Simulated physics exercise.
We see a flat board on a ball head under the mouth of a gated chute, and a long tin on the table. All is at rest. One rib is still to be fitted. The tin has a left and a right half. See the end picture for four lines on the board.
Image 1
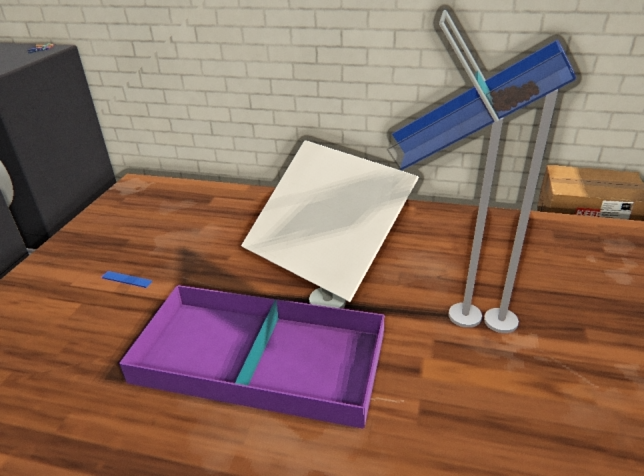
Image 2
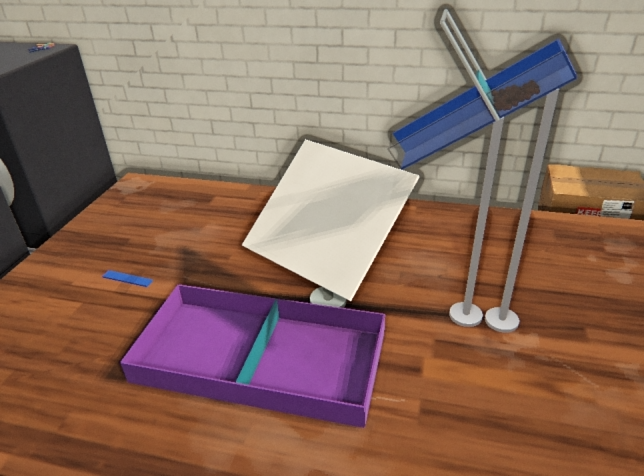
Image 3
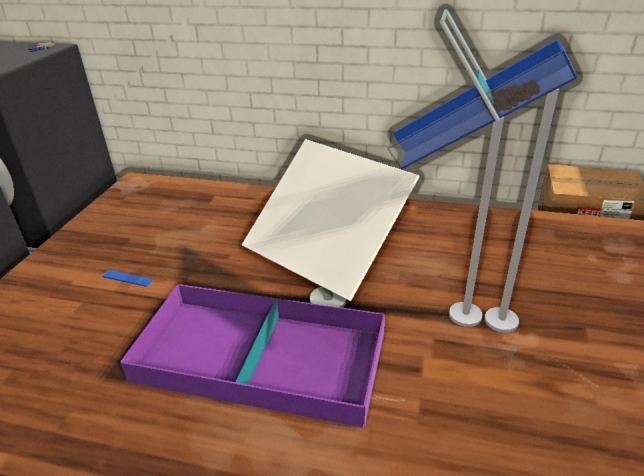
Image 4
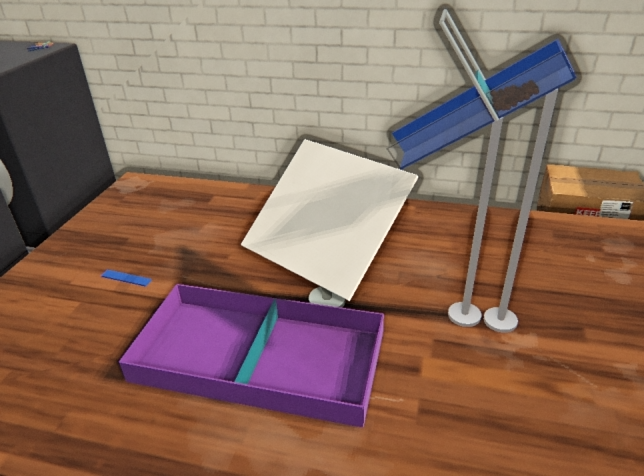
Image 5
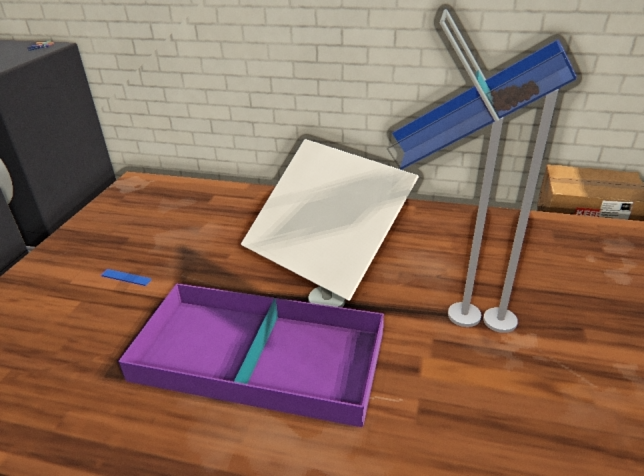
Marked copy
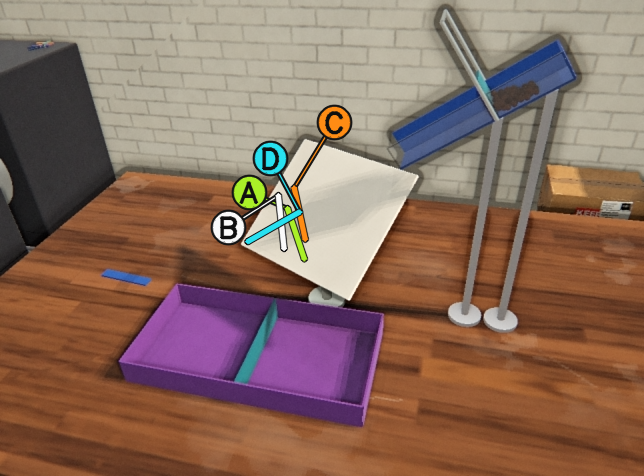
Blue gated chute holding dark berries above a tilted white board and a divided purple tin on a wooden table, nothing moving.
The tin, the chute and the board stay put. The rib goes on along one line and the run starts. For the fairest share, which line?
Use line B.
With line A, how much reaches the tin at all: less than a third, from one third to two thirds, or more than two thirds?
It is more than two thirds.
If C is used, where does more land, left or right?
The right half.
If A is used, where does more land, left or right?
The right half.
On the marked copy, line A from (287, 208) to (304, 258); line B from (278, 195) to (284, 248); line C from (294, 187) to (305, 239); line D from (299, 212) to (247, 241).
If A is chosen, of what is caught, a small part in the left half, nearly all in the right.
If B is chosen, of what is caught, about half in the left half, about half in the right.
If C is chosen, of what is caught, a small part in the left half, most in the right.
If D is chosen, of what is caught, most in the left half, a small part in the right.
